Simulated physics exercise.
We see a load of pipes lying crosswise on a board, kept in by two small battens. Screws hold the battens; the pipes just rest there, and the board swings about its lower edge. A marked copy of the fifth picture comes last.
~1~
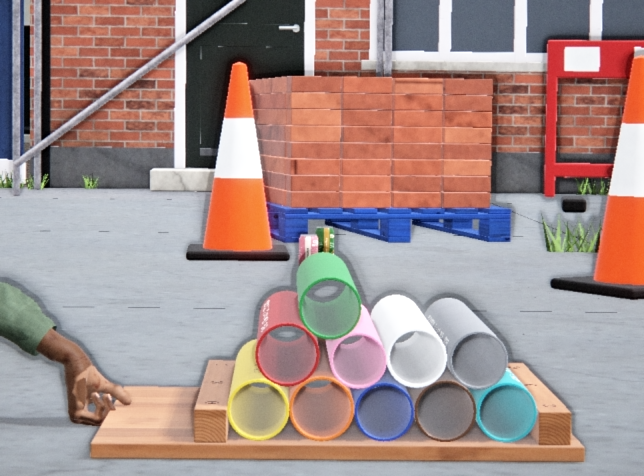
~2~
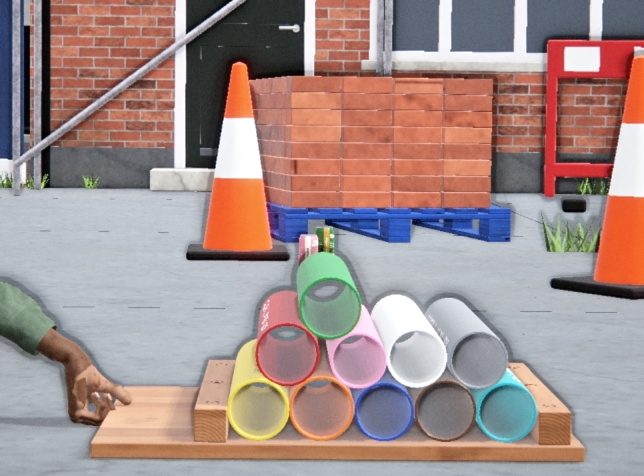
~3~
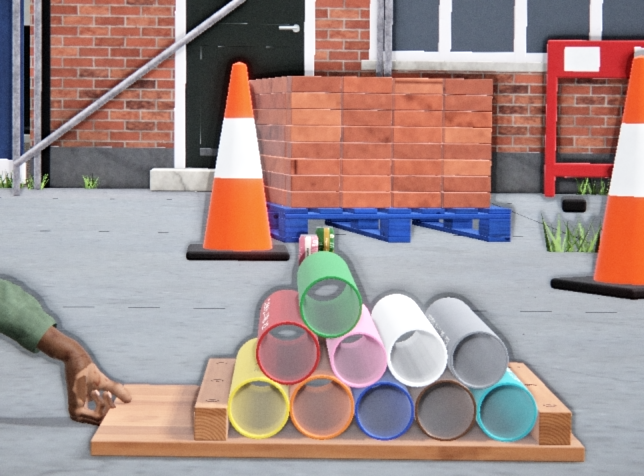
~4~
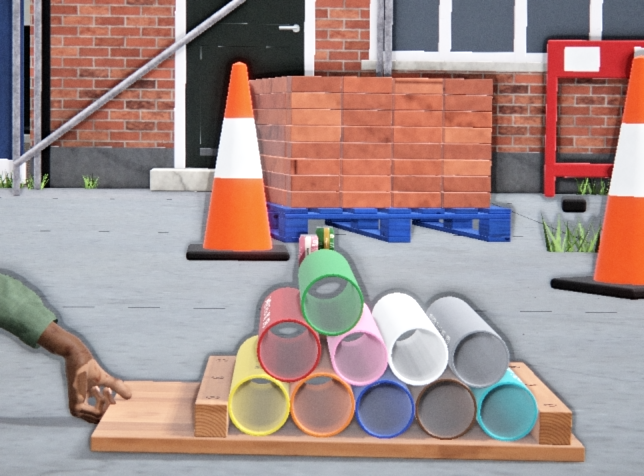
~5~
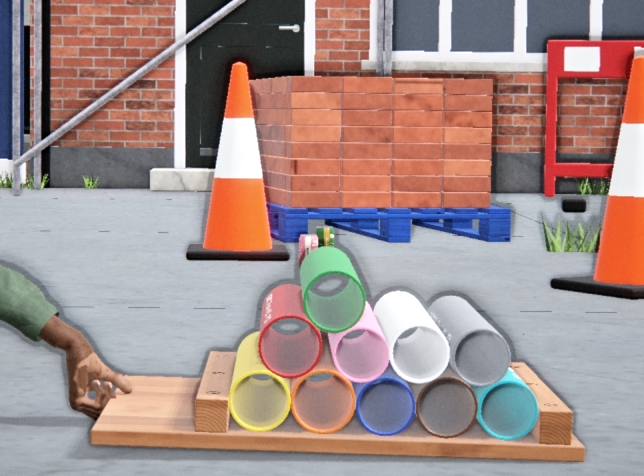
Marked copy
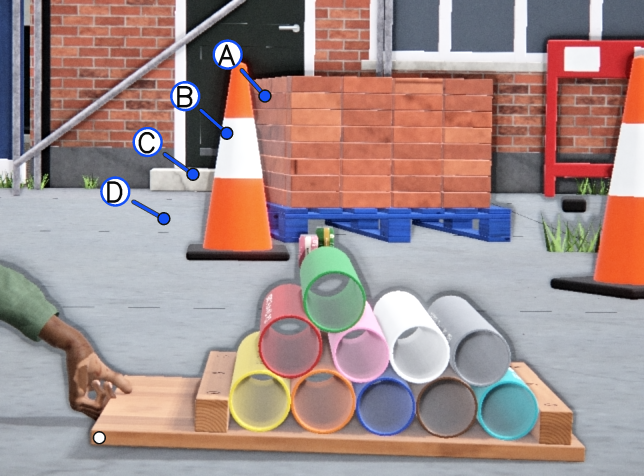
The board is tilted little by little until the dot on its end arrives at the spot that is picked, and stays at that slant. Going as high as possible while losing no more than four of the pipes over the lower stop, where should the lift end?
Up to D.
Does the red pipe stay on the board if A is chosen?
No.
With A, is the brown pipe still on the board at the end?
The brown pipe: Yes.
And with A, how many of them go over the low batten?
The count is five.
On the marked copy, A at (265, 96); B at (227, 133); C at (193, 174); D at (164, 219); the white dot at (99, 438).
Taking D. A third of the way, board at 18°.
Two thirds of the way, board at 29°.
When it is over, board at 29°, four over the low batten (pink, grey, white, green).
As for the rest, A five over the low batten; B five over the low batten; C five over the low batten.
